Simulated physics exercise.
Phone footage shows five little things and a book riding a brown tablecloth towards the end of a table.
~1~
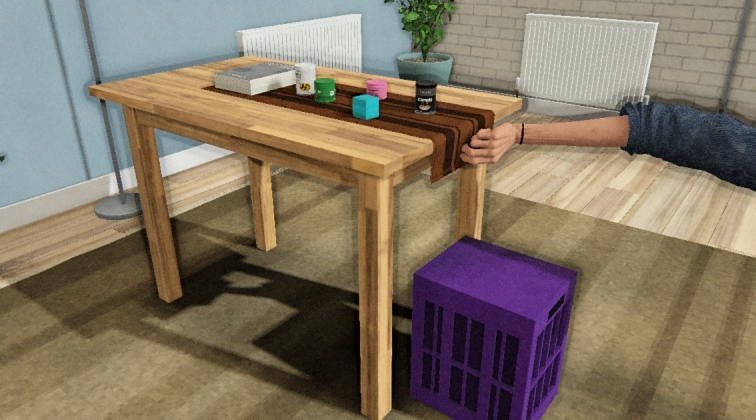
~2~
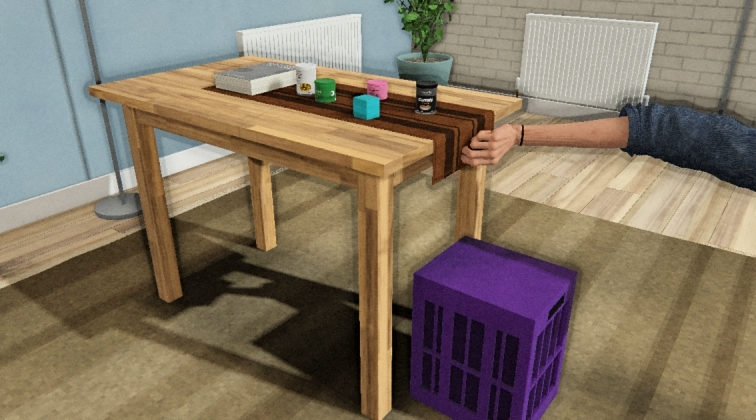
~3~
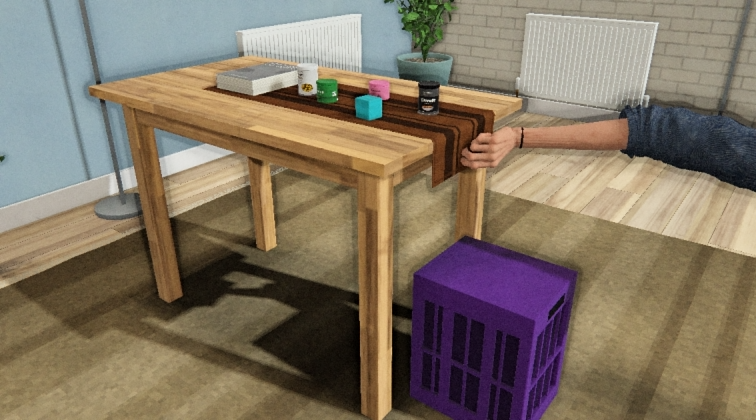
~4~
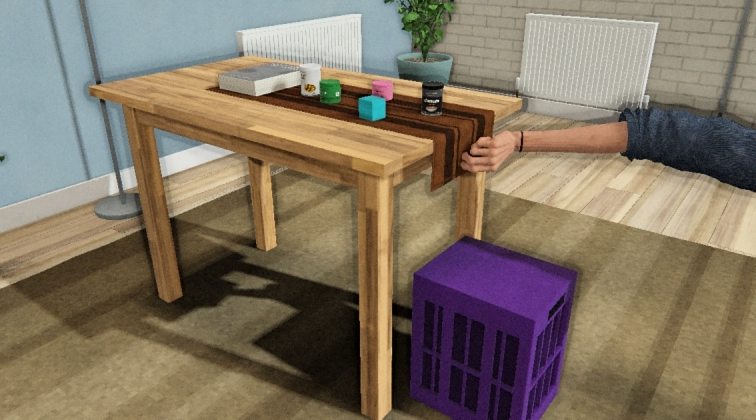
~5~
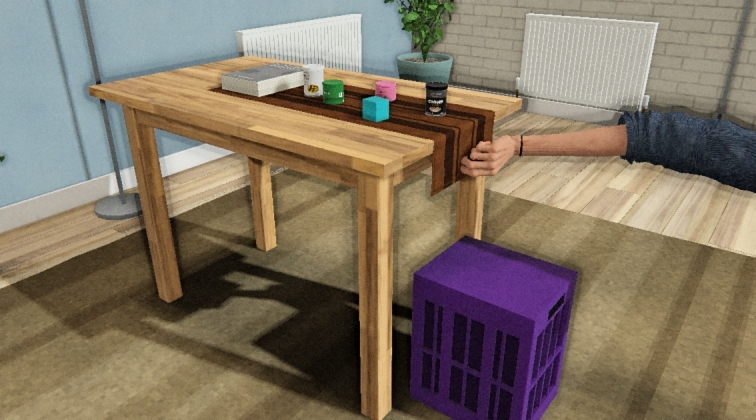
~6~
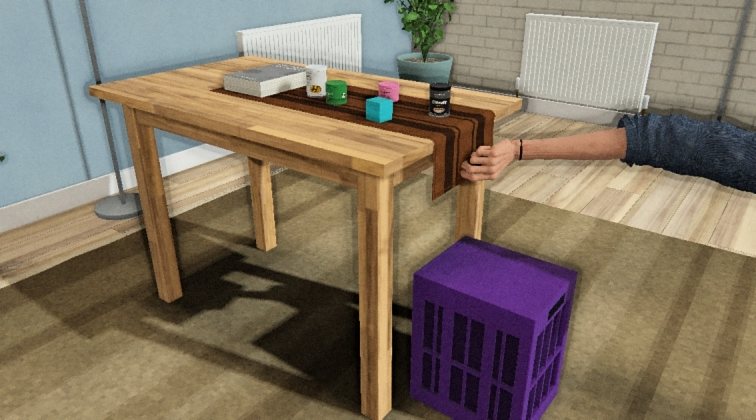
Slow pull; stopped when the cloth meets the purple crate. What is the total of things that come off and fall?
Just two fall.
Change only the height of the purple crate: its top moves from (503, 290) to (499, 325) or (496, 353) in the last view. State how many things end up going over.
We'd see 3, then 4.
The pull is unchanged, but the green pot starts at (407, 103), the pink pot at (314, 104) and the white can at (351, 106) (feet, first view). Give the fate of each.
In the end the green pot is no longer up there, the pink pot is still up there and the white can is still up there.
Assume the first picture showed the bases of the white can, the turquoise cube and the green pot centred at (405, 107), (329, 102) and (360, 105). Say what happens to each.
In the end the white can is no longer on top, the turquoise cube is still on top, and the green pot is still on top.
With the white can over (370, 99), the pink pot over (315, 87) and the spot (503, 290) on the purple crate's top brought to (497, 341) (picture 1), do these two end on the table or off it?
The white can is lost; the pink pot stays aboard.
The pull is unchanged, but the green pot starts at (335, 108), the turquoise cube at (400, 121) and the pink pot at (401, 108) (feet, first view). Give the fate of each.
Well, the green pot is safe, the turquoise cube is dislodged, and the pink pot is dislodged.
Soon after, hem near (462, 227); black can gone.
After that, hem on the crate; black can and turquoise cube gone.
In the end, hem on the crate; black can and turquoise cube gone. The count of fallen things is two.
